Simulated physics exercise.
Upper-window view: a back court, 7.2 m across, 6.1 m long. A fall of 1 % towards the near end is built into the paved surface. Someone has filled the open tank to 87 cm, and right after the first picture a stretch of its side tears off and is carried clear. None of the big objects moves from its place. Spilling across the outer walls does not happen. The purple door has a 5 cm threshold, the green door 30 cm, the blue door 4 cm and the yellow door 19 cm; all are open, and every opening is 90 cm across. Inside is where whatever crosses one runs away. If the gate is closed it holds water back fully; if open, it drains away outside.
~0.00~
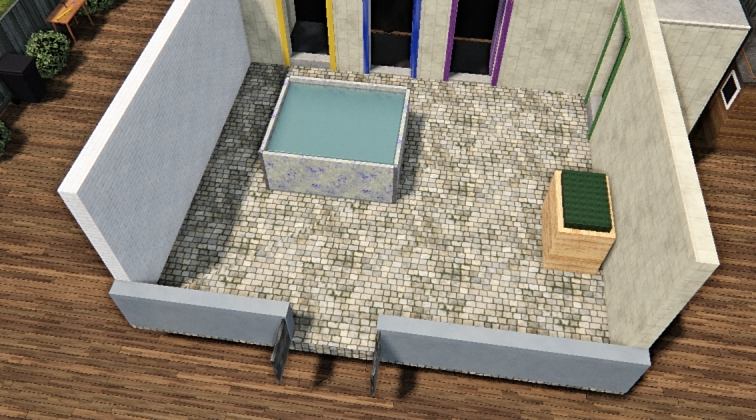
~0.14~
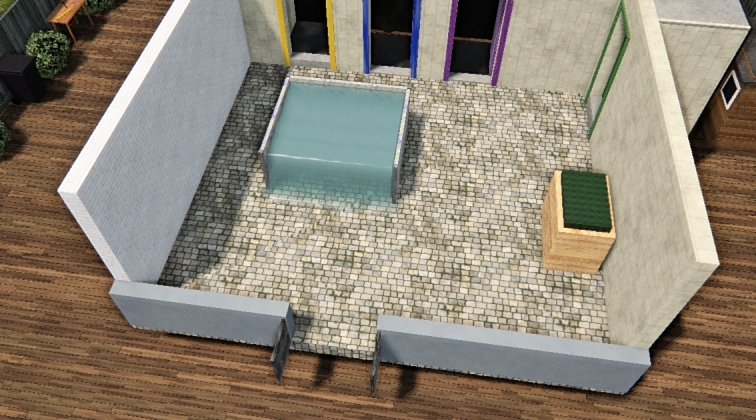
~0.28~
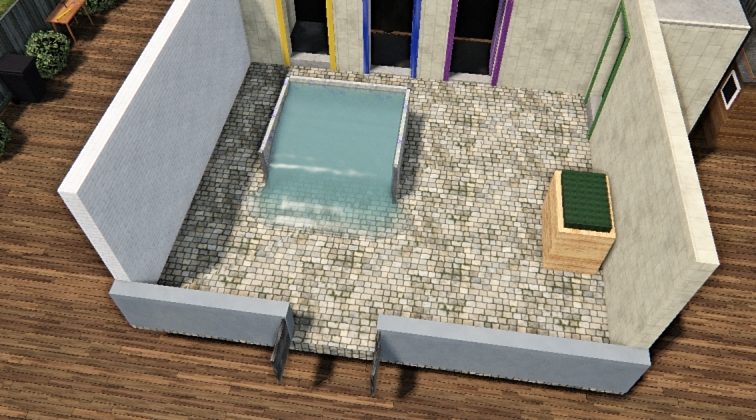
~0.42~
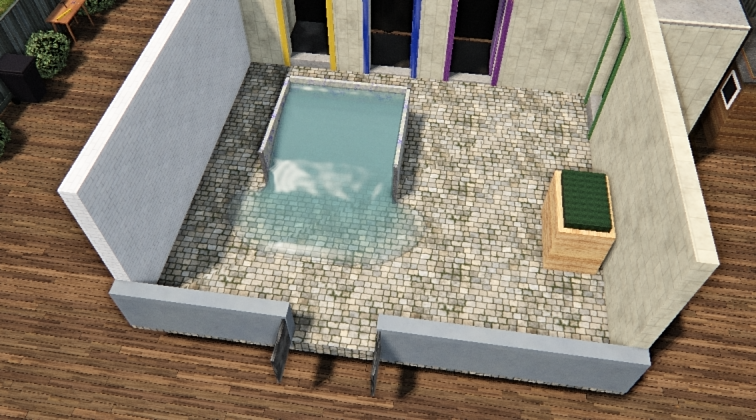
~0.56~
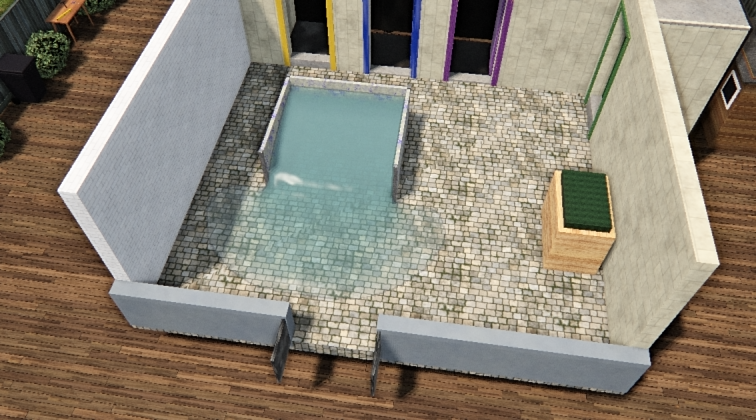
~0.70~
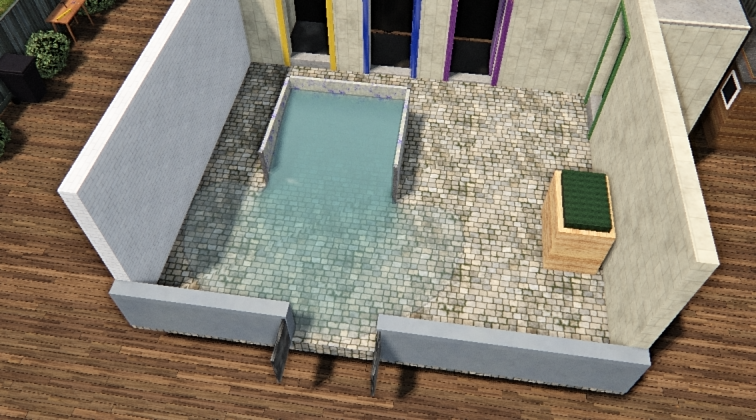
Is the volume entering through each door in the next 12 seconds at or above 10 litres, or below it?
Result: Purple door: Under the set amount; green door: Under the set amount; blue door: Under the set amount; yellow door: Under the set amount.
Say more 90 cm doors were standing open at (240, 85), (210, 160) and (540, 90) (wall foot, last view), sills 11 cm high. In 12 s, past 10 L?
In sequence the answers are more than that, less than that and less than that.
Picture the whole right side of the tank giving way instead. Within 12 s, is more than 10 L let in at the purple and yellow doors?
Door purple goes beyond, door yellow stays within.
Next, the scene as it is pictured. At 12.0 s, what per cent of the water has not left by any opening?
Close to 58 in a hundred remains.
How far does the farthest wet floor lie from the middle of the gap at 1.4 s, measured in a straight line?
I'd say around 4.2 m from the gap.
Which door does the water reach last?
Result: Purple door.
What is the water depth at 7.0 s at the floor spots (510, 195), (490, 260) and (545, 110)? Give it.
2, 8 and 2 cm.
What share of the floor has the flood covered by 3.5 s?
Wet share: Near 50 percent.
After 1.4 s water covers 35 % of the floor and is deepest (52 cm) near (159, 308); purple door not reached, green door not reached, blue door not reached, yellow door not reached.
After 2.2 s water covers 40 % of the floor and is deepest (52 cm) near (159, 308); purple door not reached, green door not reached, blue door not reached, yellow door not reached.
After 3.5 s water covers 50 % of the floor and is deepest (28 cm) near (594, 283); purple door not reached, green door not reached, blue door not reached, yellow door not reached.
After 7.0 s water covers 85 % of the floor and is deepest (17 cm) near (599, 345); purple door 2 cm at the sill, 0 L in, green door 1 cm at the sill, 0 L in, blue door 4 cm at the sill, 0 L in, yellow door 10 cm at the sill, 4 L in.
After 12.0 s water covers 95 % of the floor and is deepest (12 cm) near (577, 212); purple door 6 cm at the sill, 2 L in, green door 9 cm at the sill, 0 L in, blue door 3 cm at the sill, 0 L in, yellow door 4 cm at the sill, 4 L in.
